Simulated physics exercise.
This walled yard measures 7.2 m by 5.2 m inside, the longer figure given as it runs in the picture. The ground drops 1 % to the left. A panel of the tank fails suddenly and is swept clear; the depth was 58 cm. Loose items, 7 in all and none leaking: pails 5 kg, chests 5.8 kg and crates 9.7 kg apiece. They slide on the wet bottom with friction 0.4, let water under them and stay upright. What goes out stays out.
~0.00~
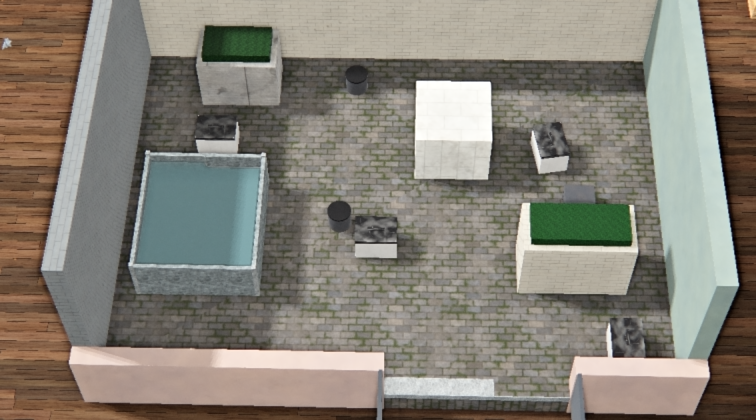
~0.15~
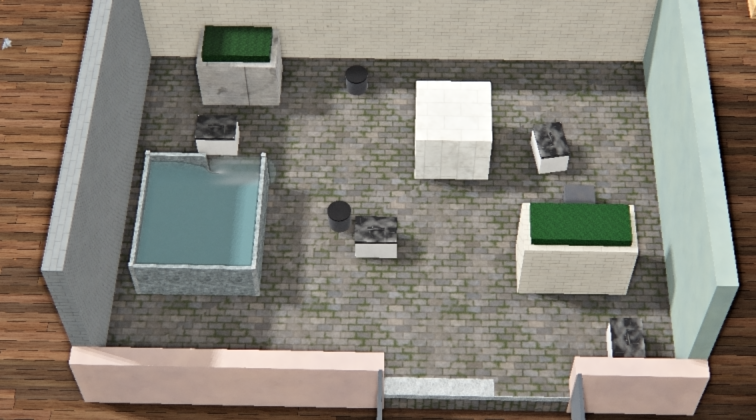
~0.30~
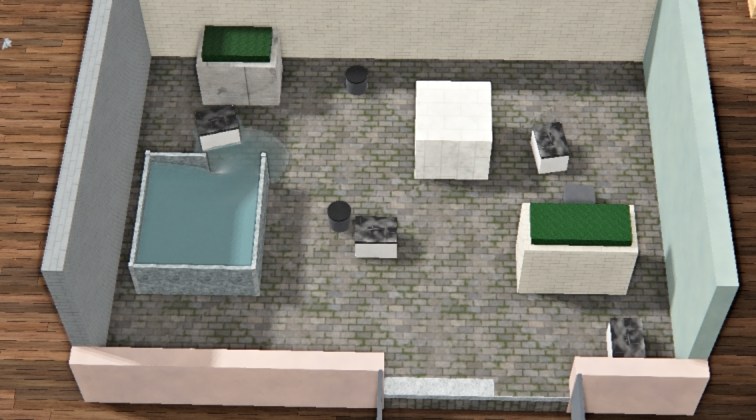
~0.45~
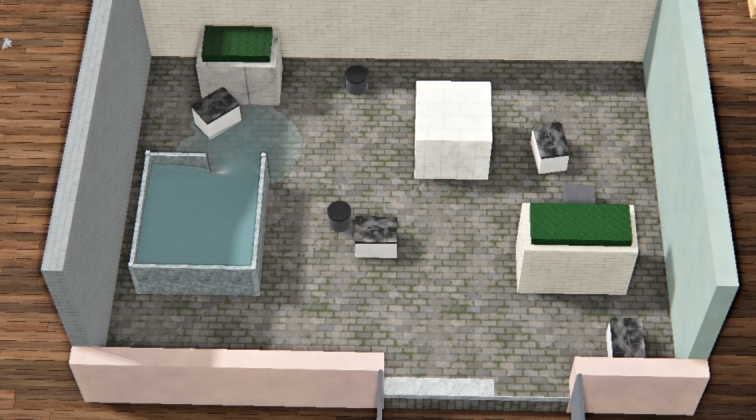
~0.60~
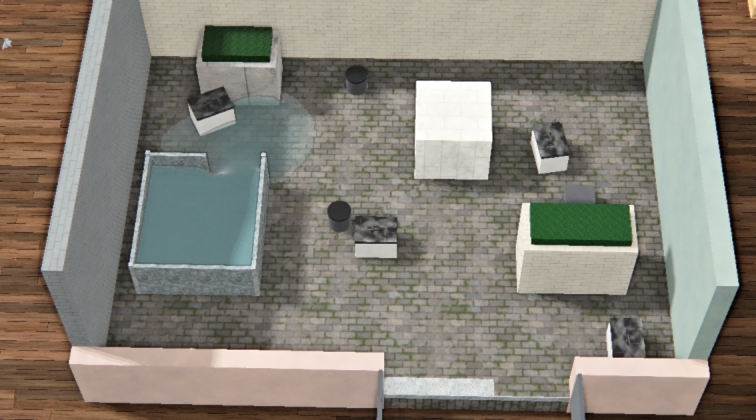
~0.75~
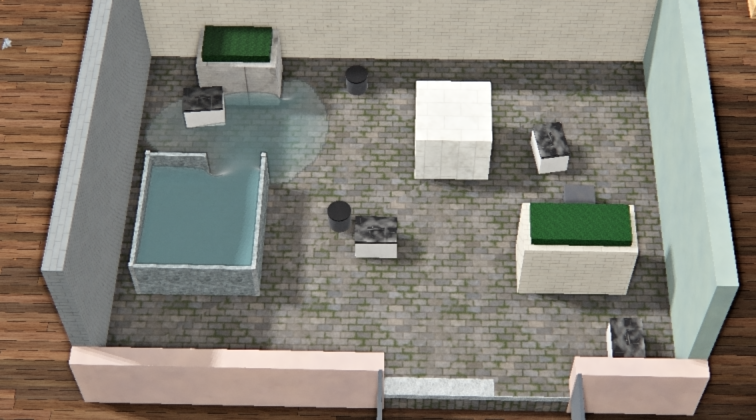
Water poured through a gap in the back wall of the blue tank and spread across the paved yard, pushing the nearby dark-topped block backward and slightly left while everything else stayed put.
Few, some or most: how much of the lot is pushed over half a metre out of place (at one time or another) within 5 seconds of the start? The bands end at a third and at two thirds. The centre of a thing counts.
That comes to less than a third.
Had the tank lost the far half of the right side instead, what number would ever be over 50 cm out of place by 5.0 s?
Then 4.
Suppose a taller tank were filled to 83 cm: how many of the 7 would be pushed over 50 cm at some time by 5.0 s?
Then 2.
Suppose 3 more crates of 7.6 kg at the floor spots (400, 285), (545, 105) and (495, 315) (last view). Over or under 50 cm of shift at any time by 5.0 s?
In that order: Less, past it, short of it.
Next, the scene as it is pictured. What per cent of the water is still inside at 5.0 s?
Some 100 per cent remains.
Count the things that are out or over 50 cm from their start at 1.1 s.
I count 1.
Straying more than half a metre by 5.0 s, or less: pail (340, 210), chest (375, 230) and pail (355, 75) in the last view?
In turn: Short of it, short of it, past it.
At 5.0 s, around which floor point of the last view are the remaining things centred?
At about (464, 204).
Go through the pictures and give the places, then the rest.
A chest at (216, 127), on the bottom; a pail at (339, 211), on the bottom; 2.5 m2 under water; 0 of 7 have shifted, in the first frame.
A chest at (216, 127), on the bottom; a pail at (339, 211), on the bottom; 2.9 m2 under water; 0 of 7 have shifted, in the second frame.
A chest at (217, 120) rests on the ground, 12 cm from its start; a pail at (339, 211) rests on the ground; water covers 3.4 m2; 1 of 7 have shifted, in the third frame.
A chest at (215, 104) rests on the ground, 38 cm from its start; a pail at (339, 211) rests on the ground; 4.2 m2 under water; 1 of 7 have shifted, in the fourth frame.
A chest at (210, 103), on the bottom, 42 cm from its start; a pail at (339, 211) rests on the ground; water covers 4.8 m2; 1 of 7 have shifted, in the fifth frame.
A chest at (203, 98) rests on the ground, 53 cm from its start; a pail at (339, 211), on the bottom; 5.4 m2 under water; 1 of 7 have shifted, in the sixth frame.
After 1.1 s 1 of 7 are over 50 cm from their spots; 0 afloat.
After 2.2 s 2 of 7 are over 50 cm from their spots; 1 afloat.
After 3.5 s 1 of 7 are over 50 cm from their spots; 2 afloat.
After 5.0 s 2 of 7 are over 50 cm from their spots, and 2 have been at some point; 2 afloat.
